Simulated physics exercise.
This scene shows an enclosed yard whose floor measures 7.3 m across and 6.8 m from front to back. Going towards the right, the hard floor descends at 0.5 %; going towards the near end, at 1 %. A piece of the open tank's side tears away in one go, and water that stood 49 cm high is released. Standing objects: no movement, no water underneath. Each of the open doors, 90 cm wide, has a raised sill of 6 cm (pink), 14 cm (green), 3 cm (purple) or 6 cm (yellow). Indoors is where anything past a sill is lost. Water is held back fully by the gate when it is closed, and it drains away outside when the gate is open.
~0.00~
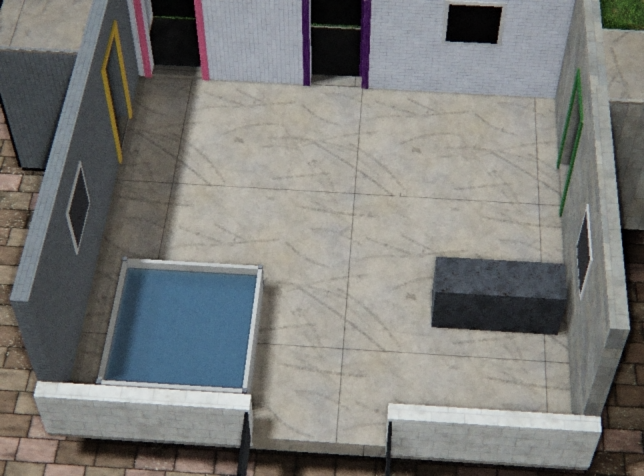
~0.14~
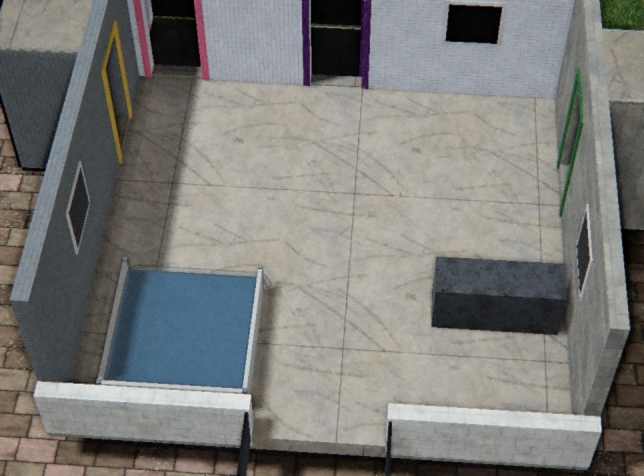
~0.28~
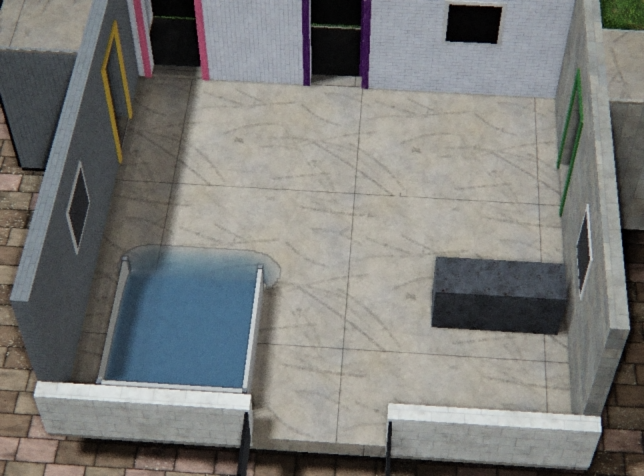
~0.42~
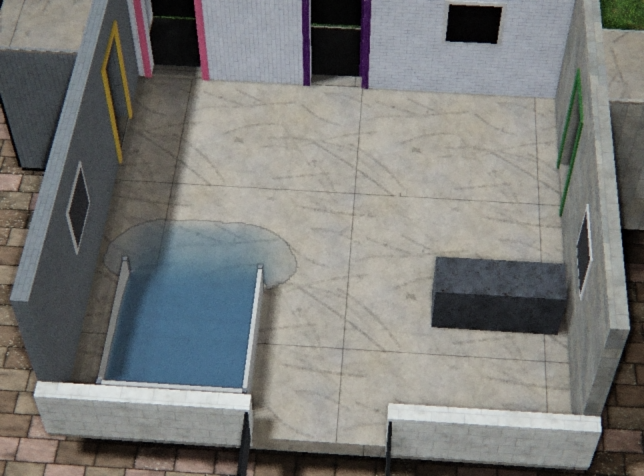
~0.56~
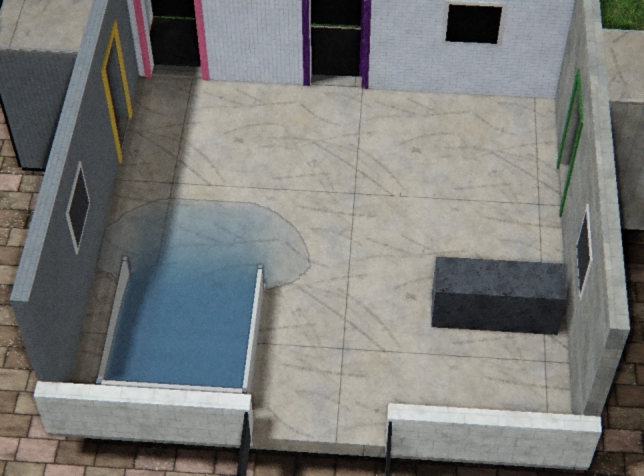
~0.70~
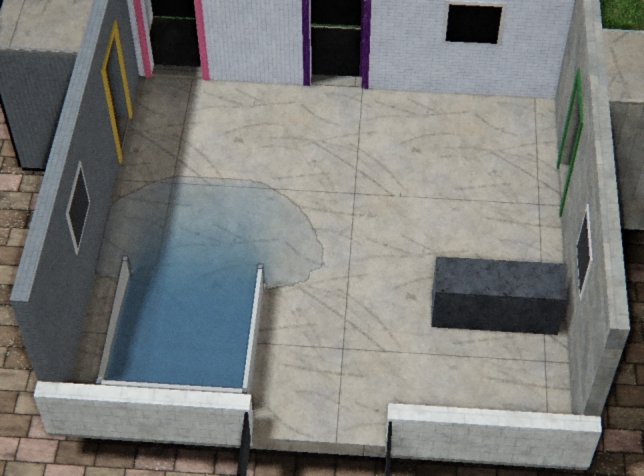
Blue water in an open tank at the near left of a walled yard pours out through its far side once that side is gone, spreading in a widening rounded sheet across the pale floor, while a dark block stands at right.
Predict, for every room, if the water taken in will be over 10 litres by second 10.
Outcome: At the pink door the limit will be broken; at the green door the limit will hold; at the purple door the limit will be broken; at the yellow door the limit will be broken.
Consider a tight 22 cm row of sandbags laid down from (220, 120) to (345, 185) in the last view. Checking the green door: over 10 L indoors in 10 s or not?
Against that limit the green door lands on the low side.
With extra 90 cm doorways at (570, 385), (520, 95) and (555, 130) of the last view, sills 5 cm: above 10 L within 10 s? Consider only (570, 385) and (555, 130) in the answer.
Well, the first one ends up on the low side, the second one on the high side.
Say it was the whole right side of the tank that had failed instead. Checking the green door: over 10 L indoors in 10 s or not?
Against that limit: Green short of it.
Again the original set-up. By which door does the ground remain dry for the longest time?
The final one is the green door.
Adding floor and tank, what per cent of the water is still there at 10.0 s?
Roughly 84 percent.
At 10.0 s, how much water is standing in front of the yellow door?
About 2.5 centimetres.
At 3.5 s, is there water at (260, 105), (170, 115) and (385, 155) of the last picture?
Soaked, soaked, soaked.
After 1.4 s water covers 30 % of the floor and is deepest (20 cm) near (211, 275); pink door not reached, green door not reached, purple door not reached, yellow door 2 cm at the sill, 0 L in.
After 2.2 s water covers 40 % of the floor and is deepest (20 cm) near (241, 84); pink door 15 cm at the sill, 6 L in, green door not reached, purple door 4 cm at the sill, 0 L in, yellow door 9 cm at the sill, 0 L in.
After 3.5 s water covers 50 % of the floor and is deepest (22 cm) near (157, 95); pink door 22 cm at the sill, 116 L in, green door not reached, purple door 12 cm at the sill, 42 L in, yellow door 8 cm at the sill, 6 L in.
After 6.0 s water covers 55 % of the floor and is deepest (12 cm) near (551, 124); pink door 9 cm at the sill, 221 L in, green door 8 cm at the sill, 0 L in, purple door 6 cm at the sill, 87 L in, yellow door 9 cm at the sill, 18 L in.
After 10.0 s water covers 80 % of the floor and is deepest (16 cm) near (558, 259); pink door 2 cm at the sill, 226 L in, green door 8 cm at the sill, 0 L in, purple door 2 cm at the sill, 93 L in, yellow door 2 cm at the sill, 24 L in.
